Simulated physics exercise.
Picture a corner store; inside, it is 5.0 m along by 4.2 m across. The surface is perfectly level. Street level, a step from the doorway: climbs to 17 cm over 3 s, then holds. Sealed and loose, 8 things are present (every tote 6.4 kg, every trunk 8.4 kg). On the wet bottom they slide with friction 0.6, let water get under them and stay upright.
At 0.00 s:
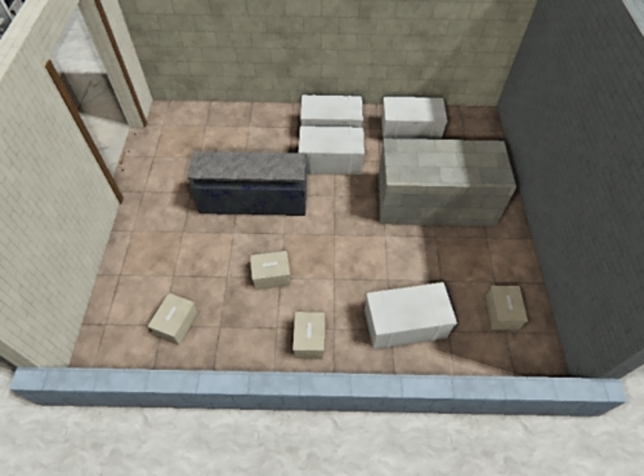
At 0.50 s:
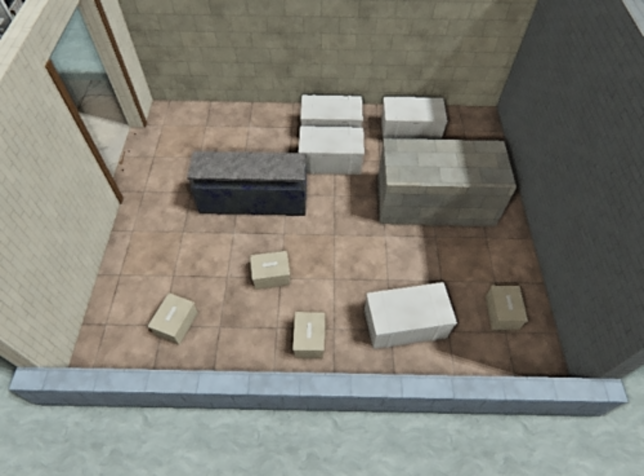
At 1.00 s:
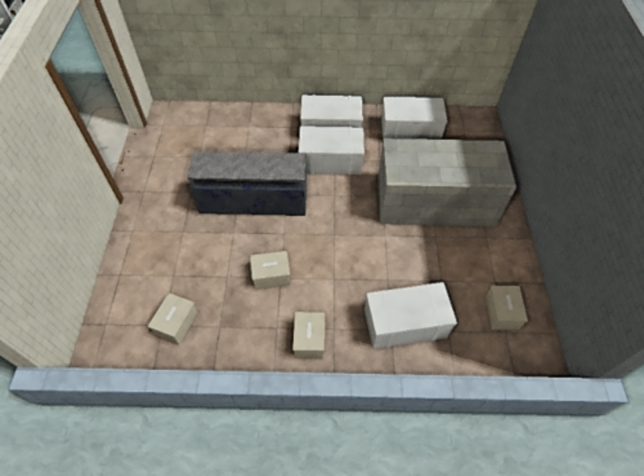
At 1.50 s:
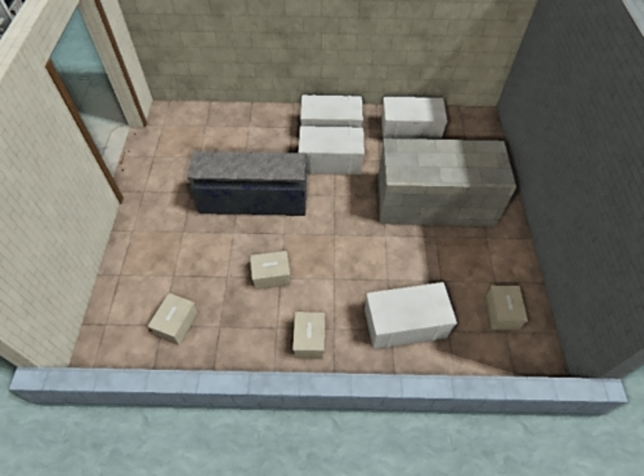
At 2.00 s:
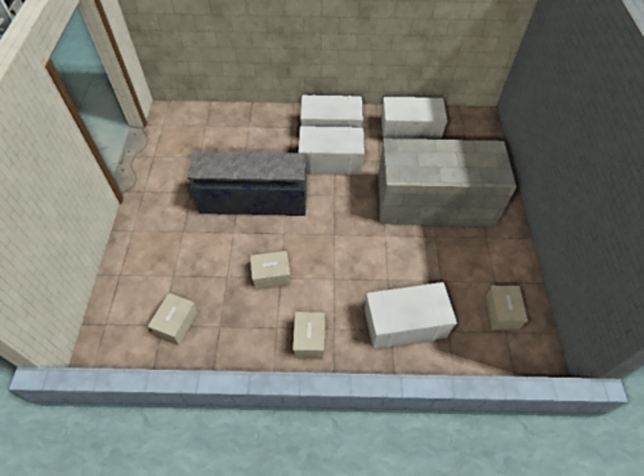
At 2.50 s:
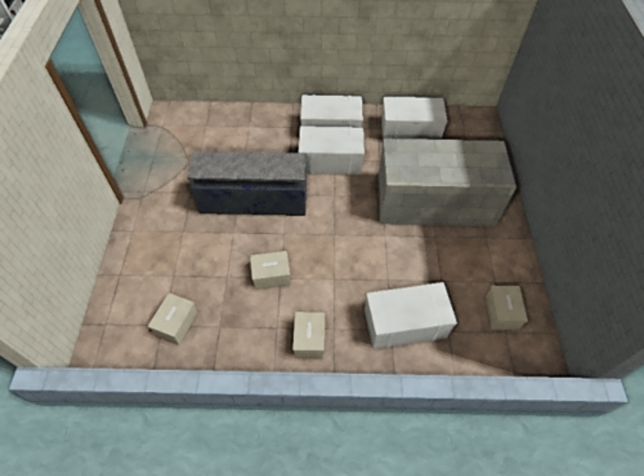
Water spreads across the pale ground outside a tiled store room holding scattered boxes and larger blocks, deepening in colour beyond the doorway, then a thin patch enters through the doorway at left while the objects stay still.
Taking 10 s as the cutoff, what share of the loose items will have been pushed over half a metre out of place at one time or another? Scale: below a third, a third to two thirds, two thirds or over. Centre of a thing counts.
It falls in the mid range.
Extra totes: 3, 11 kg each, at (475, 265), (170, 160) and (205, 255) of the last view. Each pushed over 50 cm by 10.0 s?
Order as asked - falls below the limit, exceeds the limit, falls below the limit.
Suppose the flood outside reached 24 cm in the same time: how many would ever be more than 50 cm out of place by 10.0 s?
It would come to 4 of them.
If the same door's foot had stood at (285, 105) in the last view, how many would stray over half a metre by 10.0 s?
Result: 3.
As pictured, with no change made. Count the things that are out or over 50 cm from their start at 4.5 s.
0 of them.
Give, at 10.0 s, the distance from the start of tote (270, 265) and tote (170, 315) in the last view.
They sit 0 cm and 0 cm away, in the order given.
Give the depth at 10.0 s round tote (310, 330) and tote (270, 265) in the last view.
Close to 4 and 3 centimetres.
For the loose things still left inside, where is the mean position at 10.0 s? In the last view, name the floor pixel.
Around (383, 239).
After 3.5 s 0 of 8 are over 50 cm from their spots; 0 afloat.
After 4.5 s 0 of 8 are over 50 cm from their spots; 0 afloat.
After 7.0 s 3 of 8 are over 50 cm from their spots; 3 afloat.
After 10.0 s 3 of 8 are over 50 cm from their spots, and 3 have been at some point; 3 afloat.
